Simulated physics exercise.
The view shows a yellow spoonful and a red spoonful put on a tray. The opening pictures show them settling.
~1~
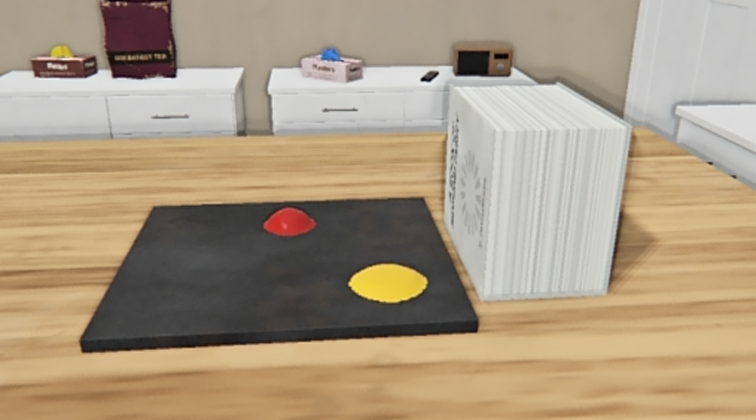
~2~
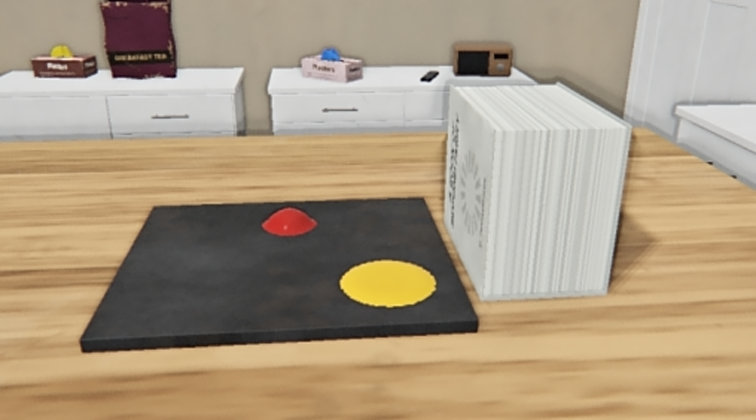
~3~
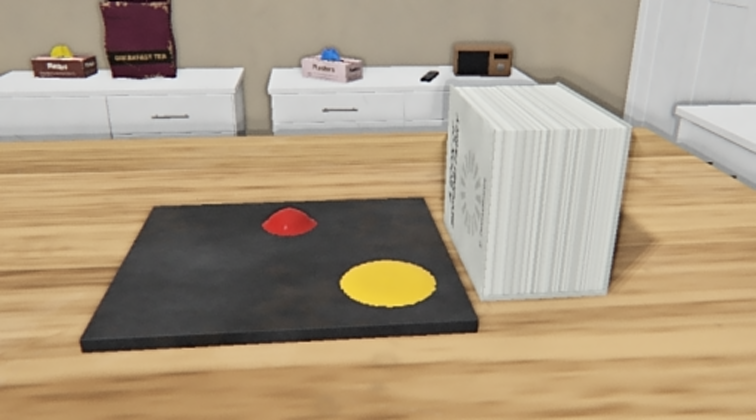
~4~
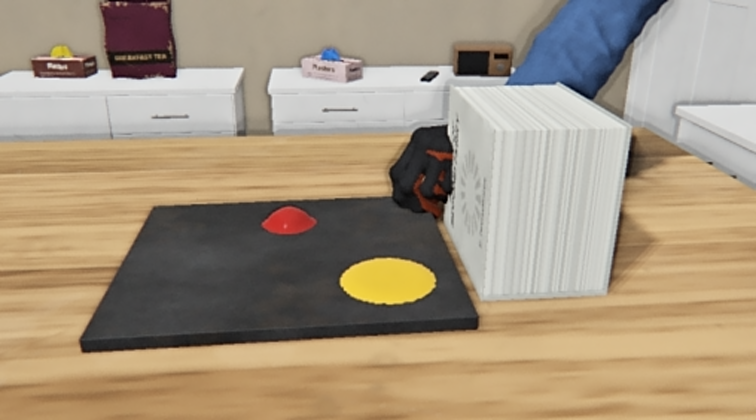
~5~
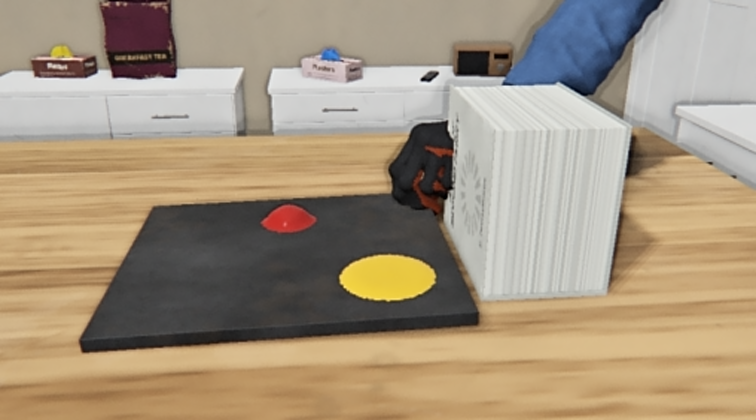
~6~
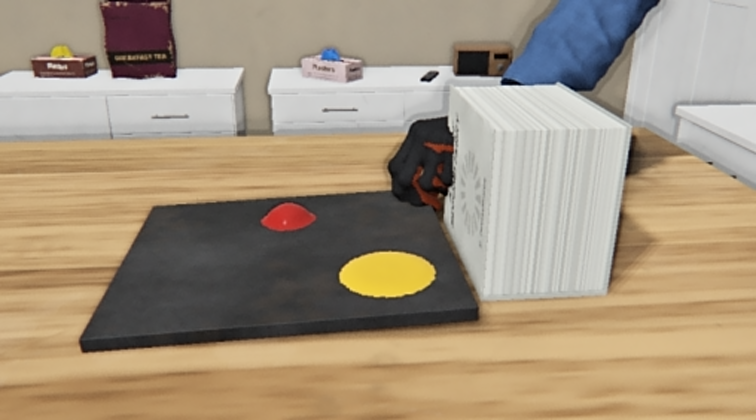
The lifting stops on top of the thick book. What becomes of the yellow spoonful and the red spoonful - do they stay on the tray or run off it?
Result: The yellow spoonful will stay up there; the red spoonful will stay up there.
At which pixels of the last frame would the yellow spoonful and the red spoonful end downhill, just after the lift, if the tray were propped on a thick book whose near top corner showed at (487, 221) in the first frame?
The first tip is at (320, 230), the second at (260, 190).
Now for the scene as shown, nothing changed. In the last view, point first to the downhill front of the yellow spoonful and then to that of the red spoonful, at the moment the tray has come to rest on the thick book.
Around (238, 197) for the first and around (232, 161) for the second.
Next, slope about 34°; the yellow spoonful has crept a little; the red spoonful has not moved.
After that, the yellow spoonful has crept down a long way; the red spoonful has not moved.
Finally, slope about 34°; the yellow spoonful has crept down a long way; the red spoonful has not moved.
